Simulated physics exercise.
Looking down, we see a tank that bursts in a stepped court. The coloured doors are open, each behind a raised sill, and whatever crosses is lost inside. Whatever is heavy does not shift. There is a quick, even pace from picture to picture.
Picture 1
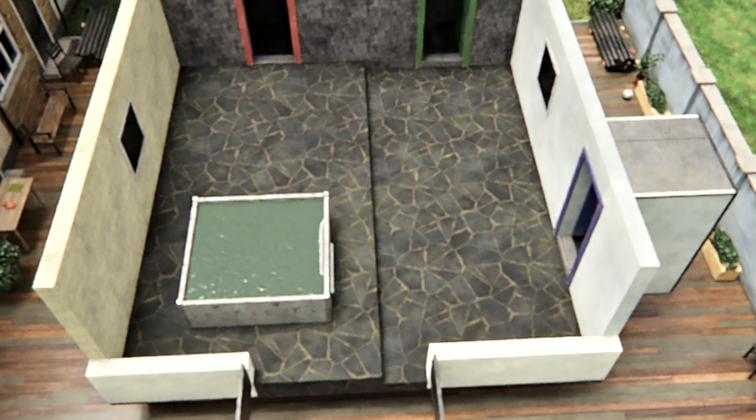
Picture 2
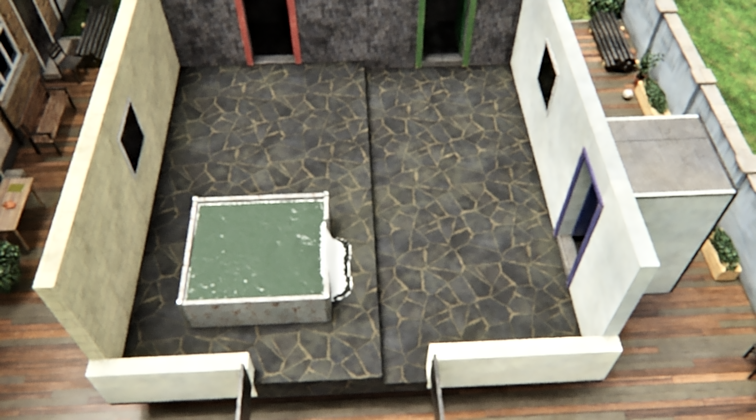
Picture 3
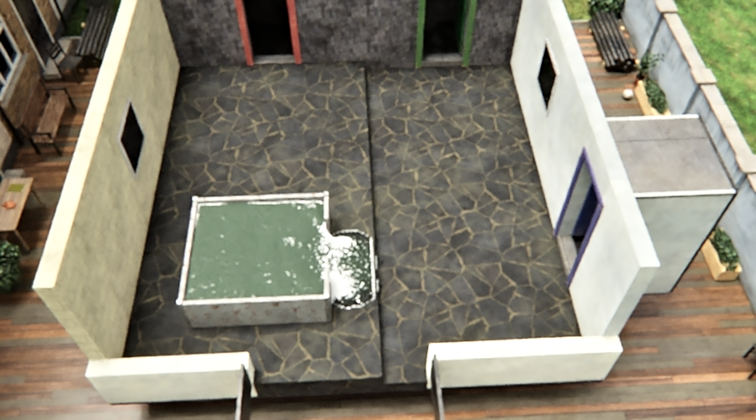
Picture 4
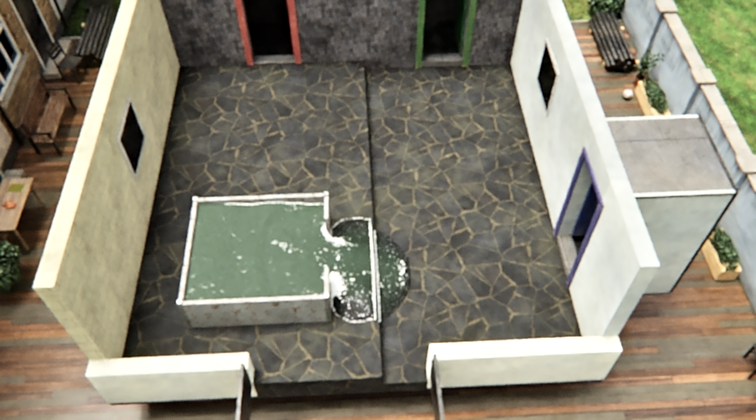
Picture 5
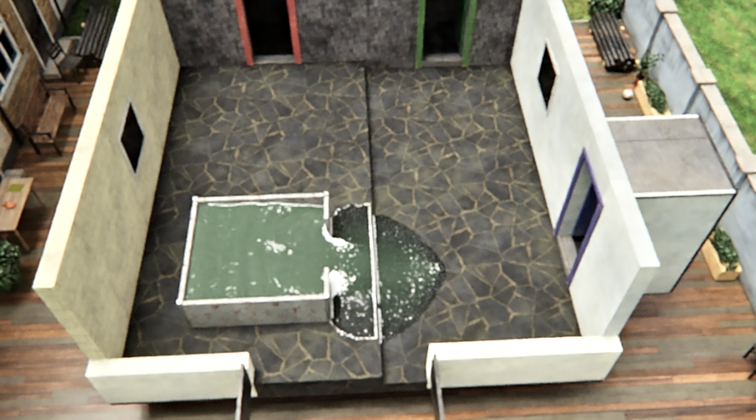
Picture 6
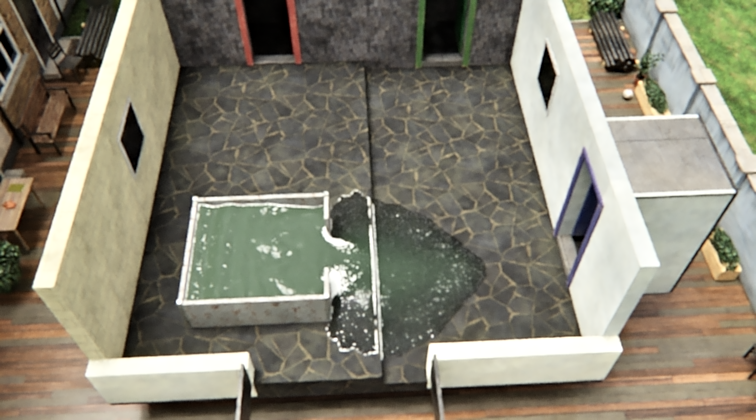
Green water burst out of the right side of a raised tank in a walled stone courtyard, foamed across the paving, then crossed the step and spread rightward in a widening dark pool.
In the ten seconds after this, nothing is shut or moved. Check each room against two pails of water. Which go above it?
Outcome: The red door receives no more than two buckets; the green door receives no more than two buckets; the blue door receives more than two buckets.
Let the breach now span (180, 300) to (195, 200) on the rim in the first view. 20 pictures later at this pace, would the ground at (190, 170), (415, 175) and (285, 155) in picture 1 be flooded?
First soaked through, second kept bare, third soaked through.
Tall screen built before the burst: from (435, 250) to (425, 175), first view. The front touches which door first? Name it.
Answer: The blue one.
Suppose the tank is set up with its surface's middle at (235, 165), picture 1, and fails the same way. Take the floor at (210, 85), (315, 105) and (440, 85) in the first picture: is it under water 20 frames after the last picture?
Spot by spot, in the order asked: Untouched, untouched, swamped.
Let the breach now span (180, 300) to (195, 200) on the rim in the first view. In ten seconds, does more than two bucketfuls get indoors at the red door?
Result - red overshoots.
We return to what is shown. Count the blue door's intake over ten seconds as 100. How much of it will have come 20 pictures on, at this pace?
Roughly 80 percent.
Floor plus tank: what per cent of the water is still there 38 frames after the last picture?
Estimate: Close to 94 %.
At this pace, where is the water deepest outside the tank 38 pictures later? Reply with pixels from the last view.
About (584, 359).
A moment on, water covers 25 % of the floor; the red door not reached, the green door not reached, the blue door wet at the sill, nothing in.
Next, water covers 35 % of the floor; the red door not reached, the green door not reached, the blue door over two buckets in.
Then, water covers 35 % of the floor; the red door not reached, the green door not reached, the blue door far over two buckets in.
Later, water covers 45 % of the floor; the red door not reached, the green door wet at the sill, nothing in, the blue door far over two buckets in.
In the end, water covers 50 % of the floor; the red door not reached, the green door wet at the sill, nothing in, the blue door far over two buckets in.
